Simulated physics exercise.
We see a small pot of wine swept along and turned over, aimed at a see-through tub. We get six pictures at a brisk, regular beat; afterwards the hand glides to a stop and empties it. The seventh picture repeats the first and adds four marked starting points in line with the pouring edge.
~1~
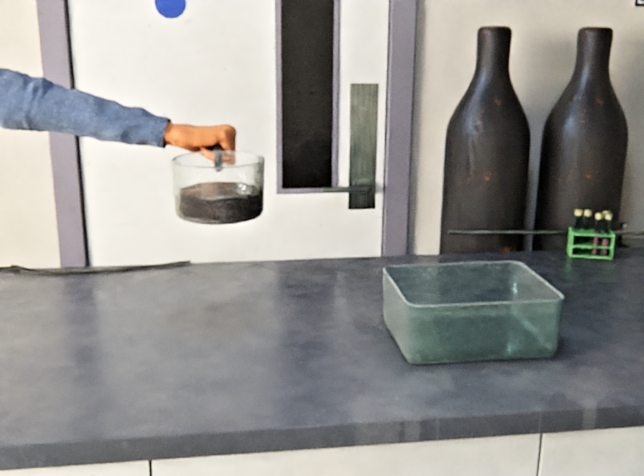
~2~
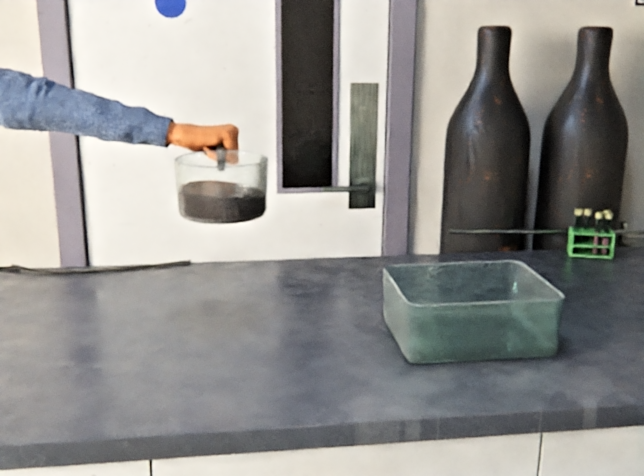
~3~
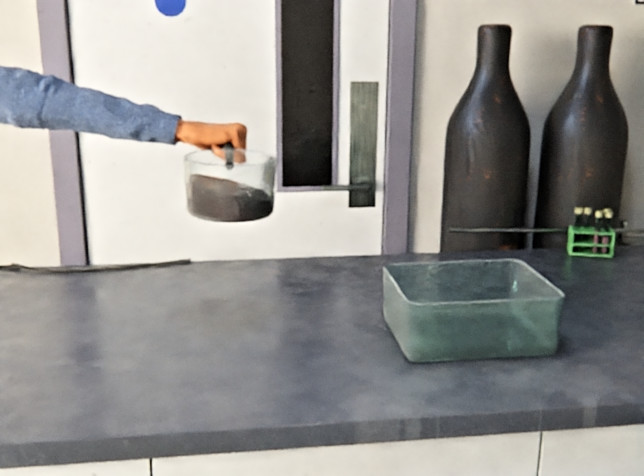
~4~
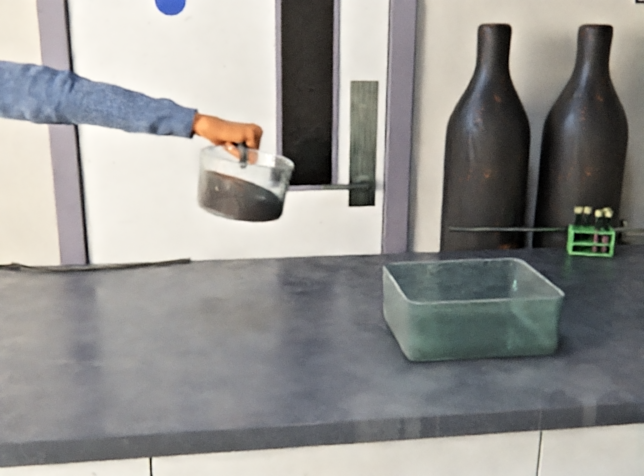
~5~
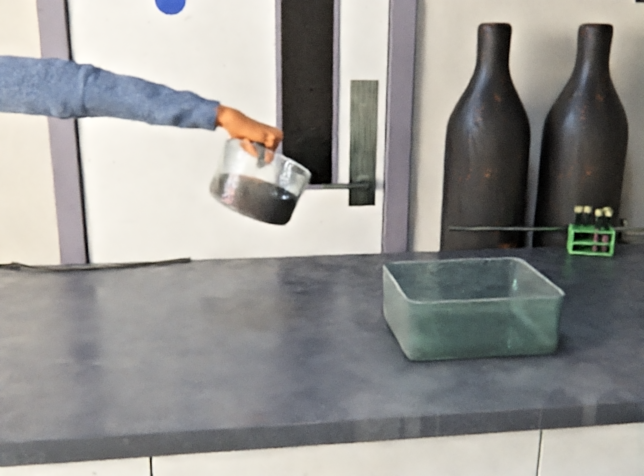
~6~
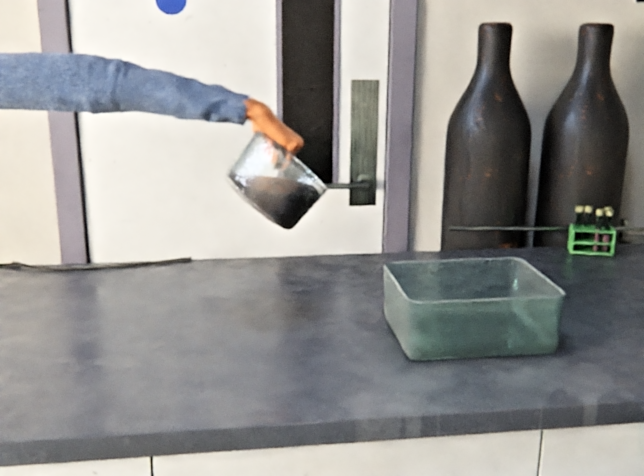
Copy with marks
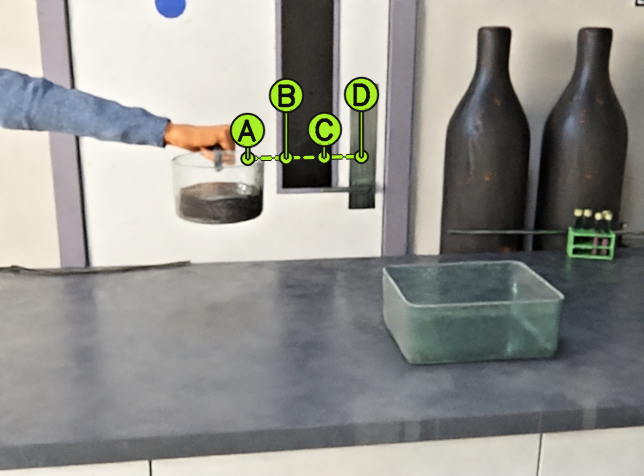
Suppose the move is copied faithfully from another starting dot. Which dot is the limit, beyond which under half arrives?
That is spot B.
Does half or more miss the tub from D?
No.
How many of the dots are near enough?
Three of them.
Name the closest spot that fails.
A.
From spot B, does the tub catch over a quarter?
Yes.
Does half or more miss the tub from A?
Yes.
In lime, A at (247, 158); B at (286, 157); C at (324, 157); D at (361, 156).
For spot A, about 19 % lands in the tub, 78 % falls short.
For spot B, about 66 % lands in the tub, 24 % falls short and 10 % goes beside or beyond.
For spot C, about 83 % lands in the tub, 2 % falls short and 14 % goes beside or beyond.
For spot D, about 84 % lands in the tub, 4 % falls short and 12 % goes beside or beyond.
